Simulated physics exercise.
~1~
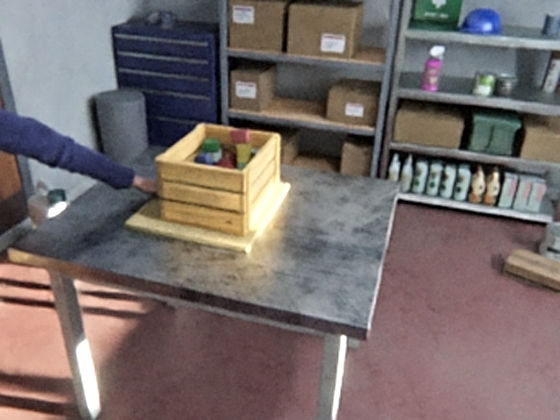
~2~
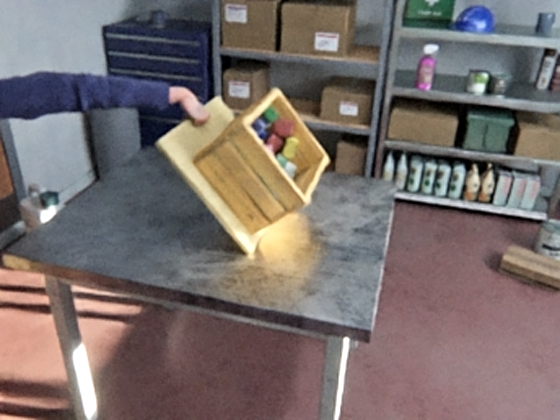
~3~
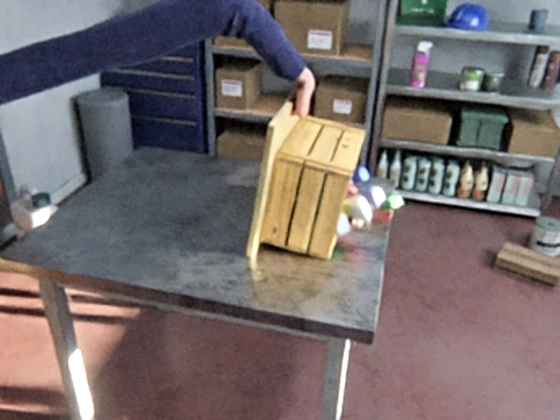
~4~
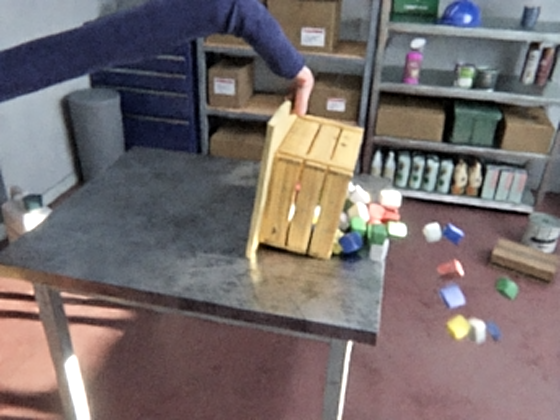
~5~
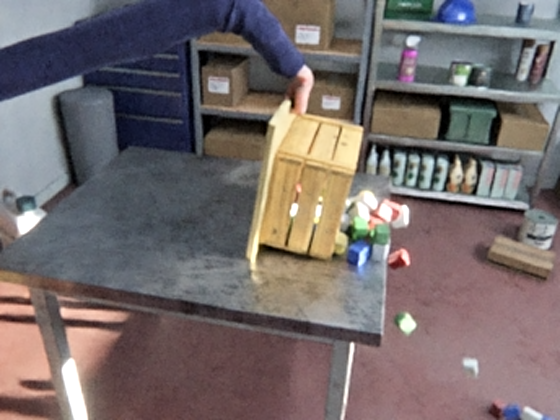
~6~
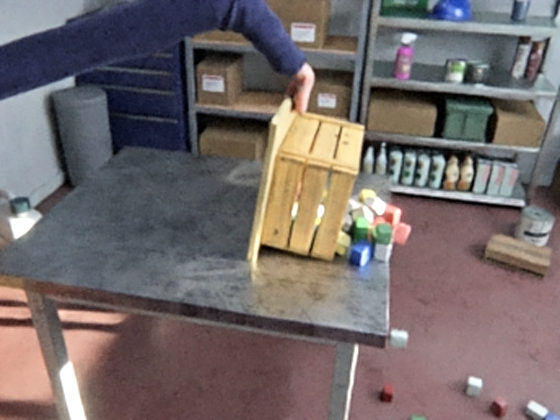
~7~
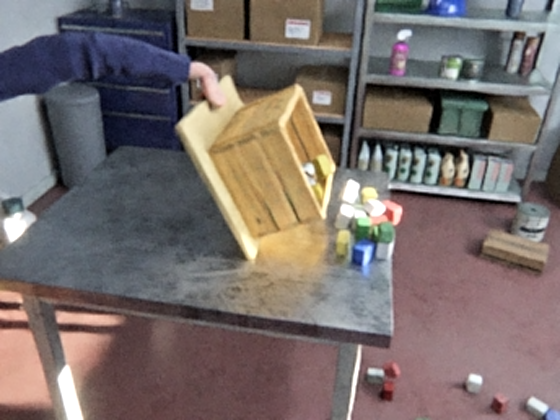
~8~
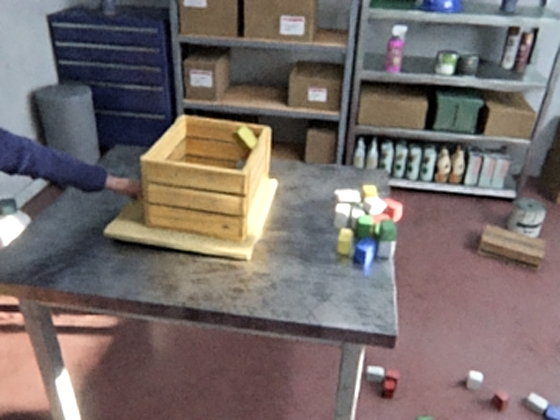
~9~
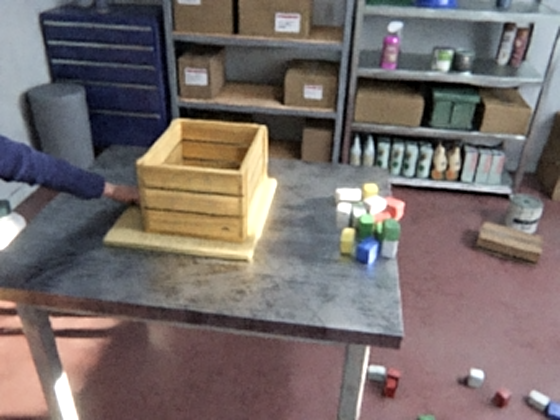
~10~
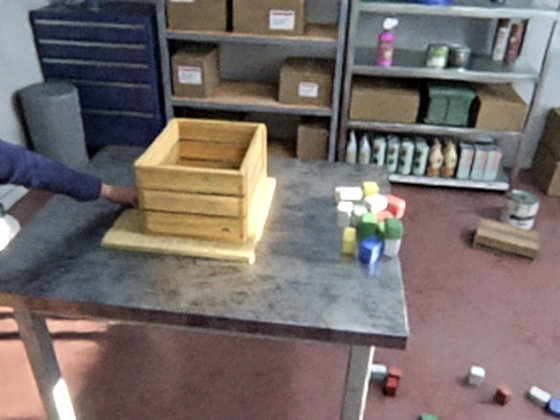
A wooden tray of colourful toy bricks, fixed to a board on a table, is tipped steeply to the right by a hand lifting its left end, spilling bricks onto the tabletop and floor, then lowered flat, looking empty beside a small pile of bricks.
